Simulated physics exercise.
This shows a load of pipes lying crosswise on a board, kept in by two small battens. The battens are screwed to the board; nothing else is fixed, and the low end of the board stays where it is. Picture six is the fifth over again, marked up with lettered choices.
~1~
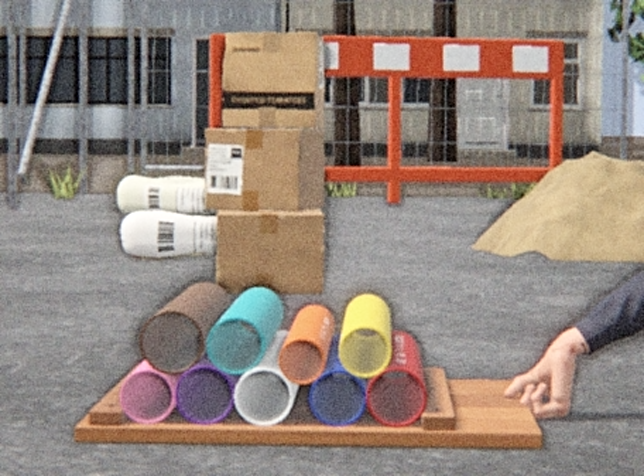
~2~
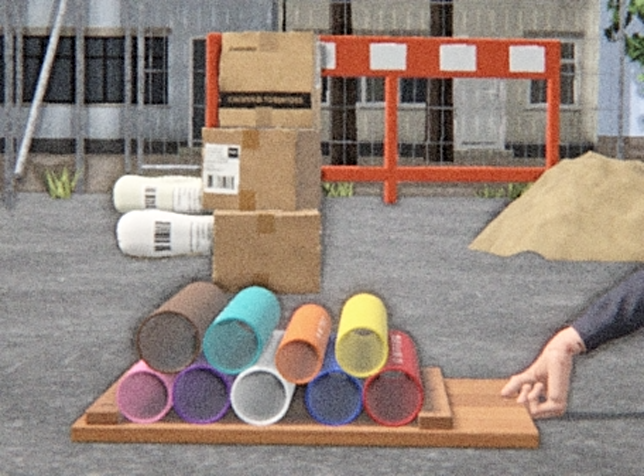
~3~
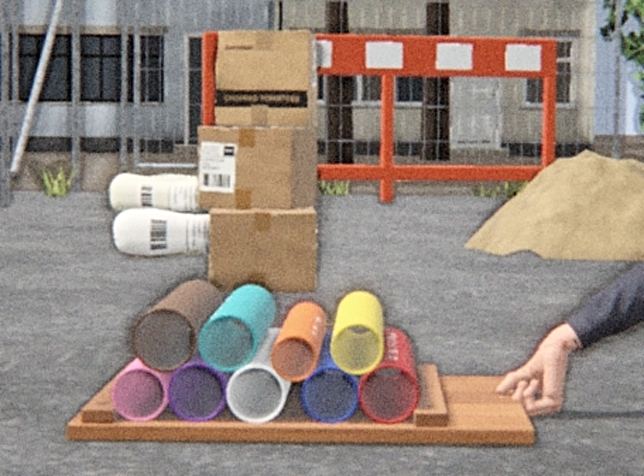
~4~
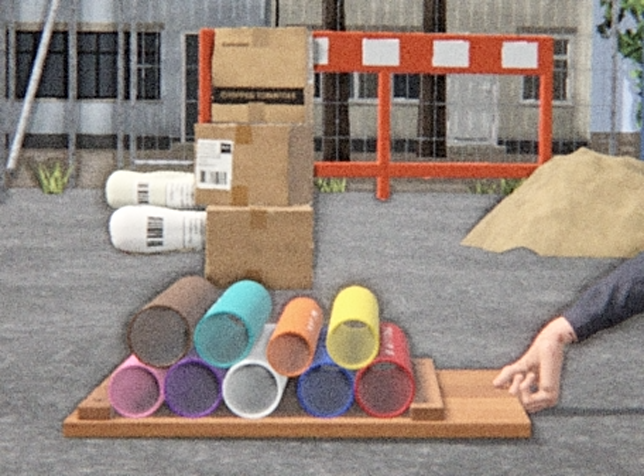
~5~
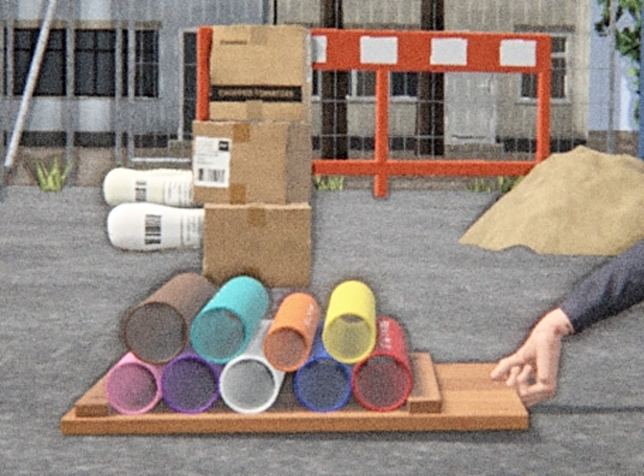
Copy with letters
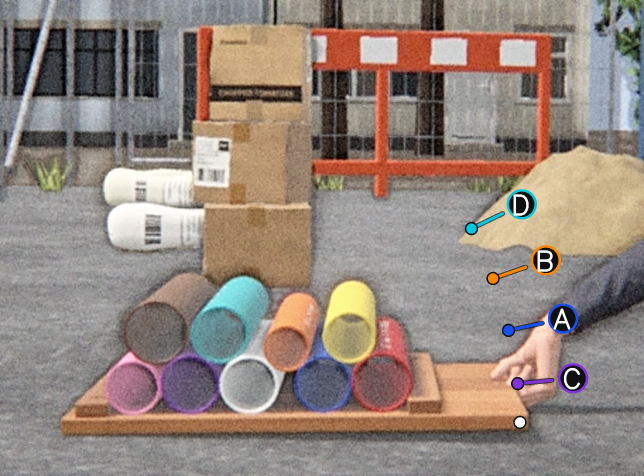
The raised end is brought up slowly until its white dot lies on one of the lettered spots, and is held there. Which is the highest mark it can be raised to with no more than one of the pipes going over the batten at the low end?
Lift it to D and no more.
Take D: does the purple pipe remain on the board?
Yes, with D.
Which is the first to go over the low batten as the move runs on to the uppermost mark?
The brown one.
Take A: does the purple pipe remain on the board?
The purple pipe: Yes.
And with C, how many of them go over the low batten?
It comes to none.
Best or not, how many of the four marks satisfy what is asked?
Four of them.
On the marked copy, A at (509, 331); B at (493, 279); C at (518, 384); D at (471, 228); the white dot at (520, 422).
With D. Early on, board at 16°.
Further on, board at 27°.
At the end, board at 27°, one over the low batten (brown).
As for the rest, A none over the low batten; B none over the low batten; C none over the low batten.
